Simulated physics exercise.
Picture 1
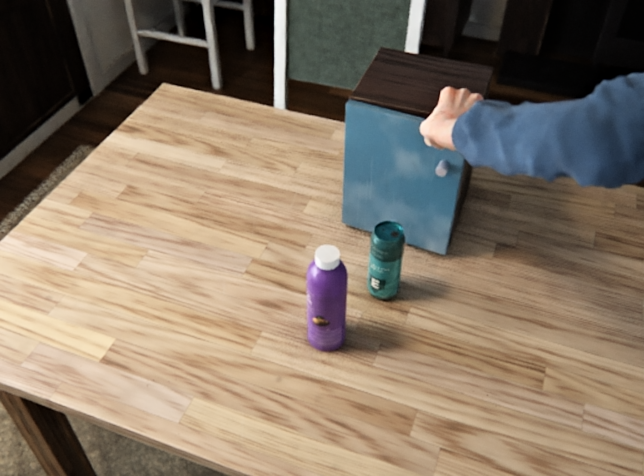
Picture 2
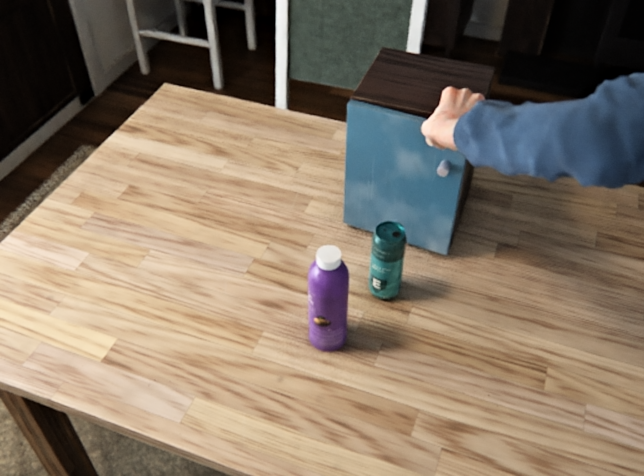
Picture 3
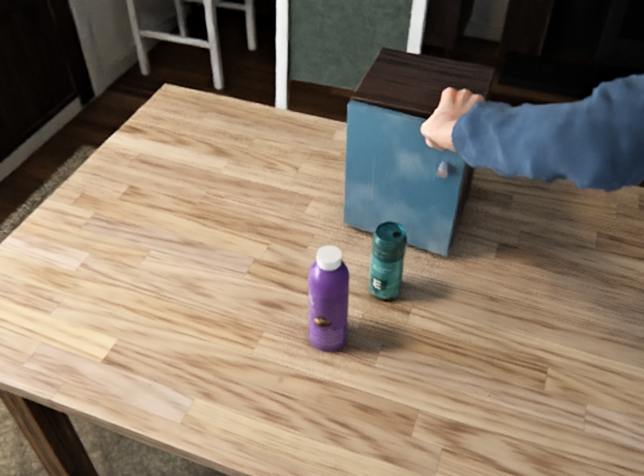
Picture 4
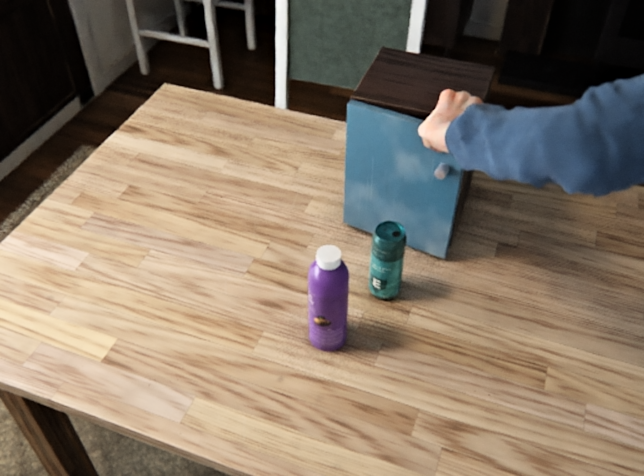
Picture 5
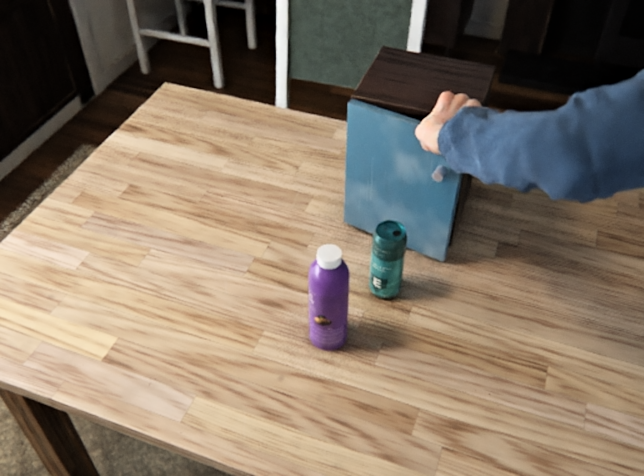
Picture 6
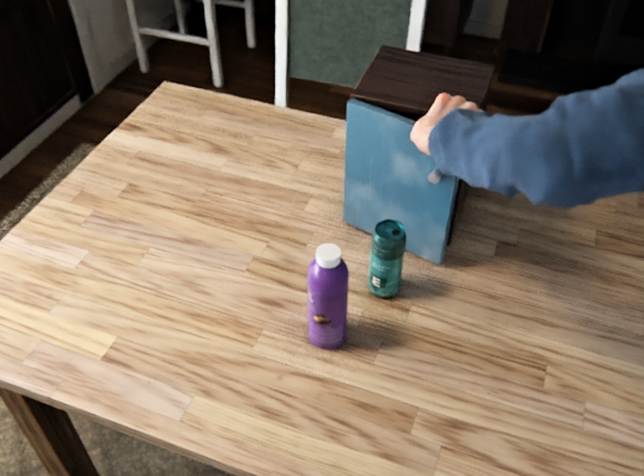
A hand in a blue sleeve pulling a small cupboard's blue door slightly open behind a purple bottle and a turquoise can.
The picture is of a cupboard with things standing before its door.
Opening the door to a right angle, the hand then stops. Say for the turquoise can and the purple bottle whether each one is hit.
As I see it, turquoise can: Hit and moved, purple bottle: Not hit.
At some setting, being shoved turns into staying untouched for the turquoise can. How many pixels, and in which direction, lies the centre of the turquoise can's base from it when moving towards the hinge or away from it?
Roughly 28 pixels downward.
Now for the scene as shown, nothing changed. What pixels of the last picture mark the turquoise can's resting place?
Resting spot: Approximately (287, 268).
Then, 1.20 s later than the last frame, door 49° open; turquoise can shifted about its own width near (368, 268); purple bottle at rest near (328, 296).
Then, 1.80 s later than the last frame, door 67° open; turquoise can shifted well along near (335, 273); purple bottle at rest near (328, 296).
Then, 2.26 s later than the last frame, door 80° open; turquoise can shifted well along near (307, 272); purple bottle at rest near (328, 296).
When it is over, the turquoise can is pushed along, near (287, 268); the purple bottle remains where it is, near (328, 296).
